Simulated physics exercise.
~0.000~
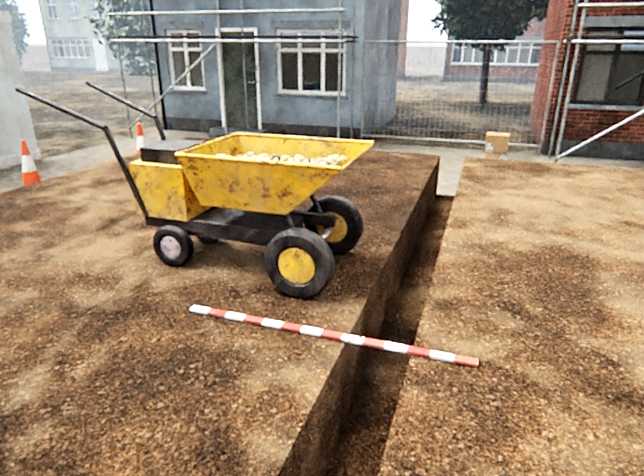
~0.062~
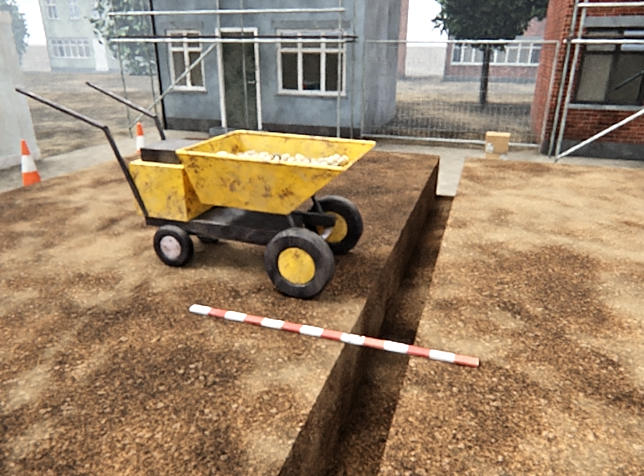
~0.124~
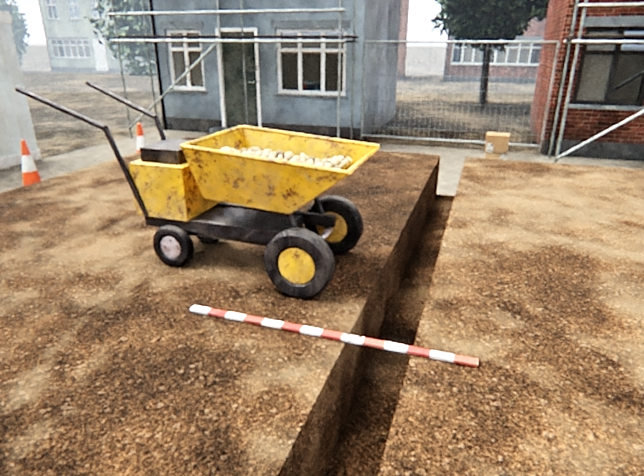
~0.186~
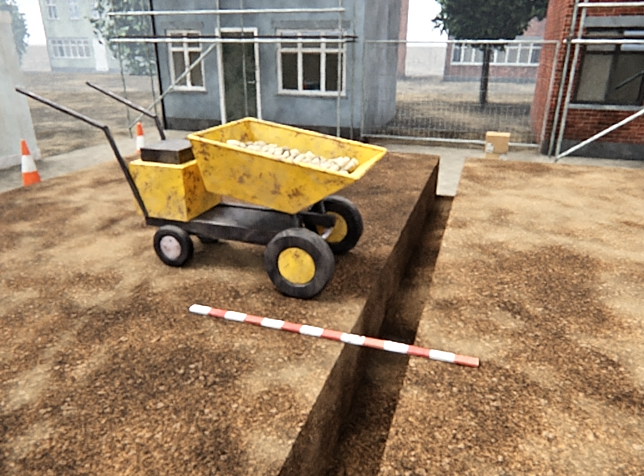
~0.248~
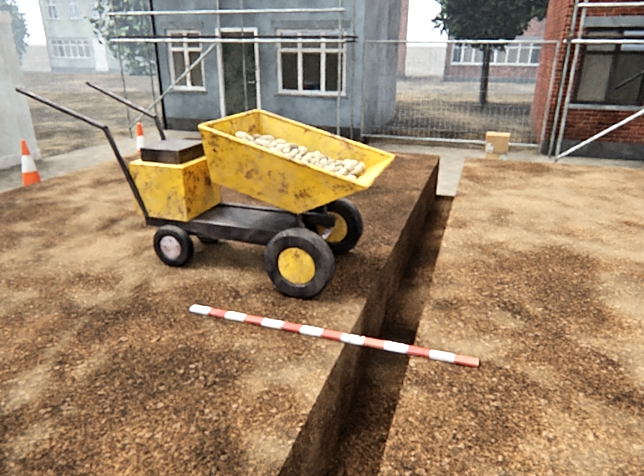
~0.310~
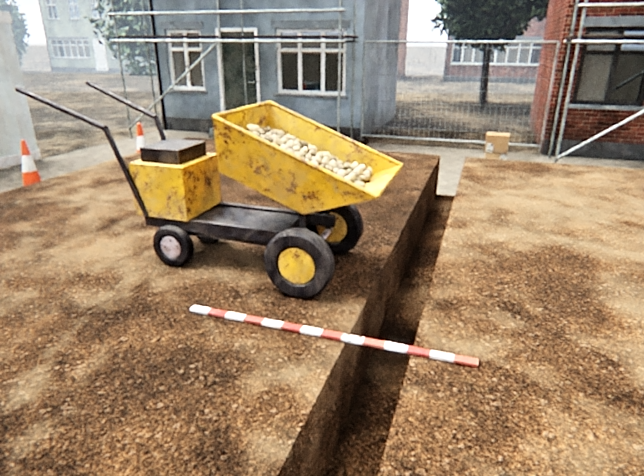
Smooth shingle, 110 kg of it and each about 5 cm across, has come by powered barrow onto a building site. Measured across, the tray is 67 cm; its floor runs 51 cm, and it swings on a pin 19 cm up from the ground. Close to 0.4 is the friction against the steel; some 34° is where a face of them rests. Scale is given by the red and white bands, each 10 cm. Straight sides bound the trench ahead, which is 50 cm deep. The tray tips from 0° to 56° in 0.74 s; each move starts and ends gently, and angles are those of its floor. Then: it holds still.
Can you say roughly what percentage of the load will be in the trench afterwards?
Roughly 21 per cent, I would say.
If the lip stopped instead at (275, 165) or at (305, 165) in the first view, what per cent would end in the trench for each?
Some 90 and some 60 per cent, in that order.
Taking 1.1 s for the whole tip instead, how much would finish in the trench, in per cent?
It'd be some 25 per cent.
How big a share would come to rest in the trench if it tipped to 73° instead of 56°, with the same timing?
It would be near 15 per cent.
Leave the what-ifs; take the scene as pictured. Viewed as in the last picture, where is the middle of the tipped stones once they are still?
In the last view, about (470, 292).
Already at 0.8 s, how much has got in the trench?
About 5 per cent by then.
After 0.6 s the floor is at 47°; 100 % in the tray; the foremost stones are at (388, 219).
After 0.8 s the floor is at 56°; 90 % in the tray, 3 % in the trench, 7 % past the trench; the foremost stones are at (452, 269).
After 1.2 s the floor is at 56°; 37 % in the tray, 3 % in the trench, 60 % past the trench; the foremost stones are at (568, 314).
After 3.1 s the floor is at 56°; 0 % in the tray, 21 % in the trench, 79 % past the trench; the foremost stones are past the picture's edge.
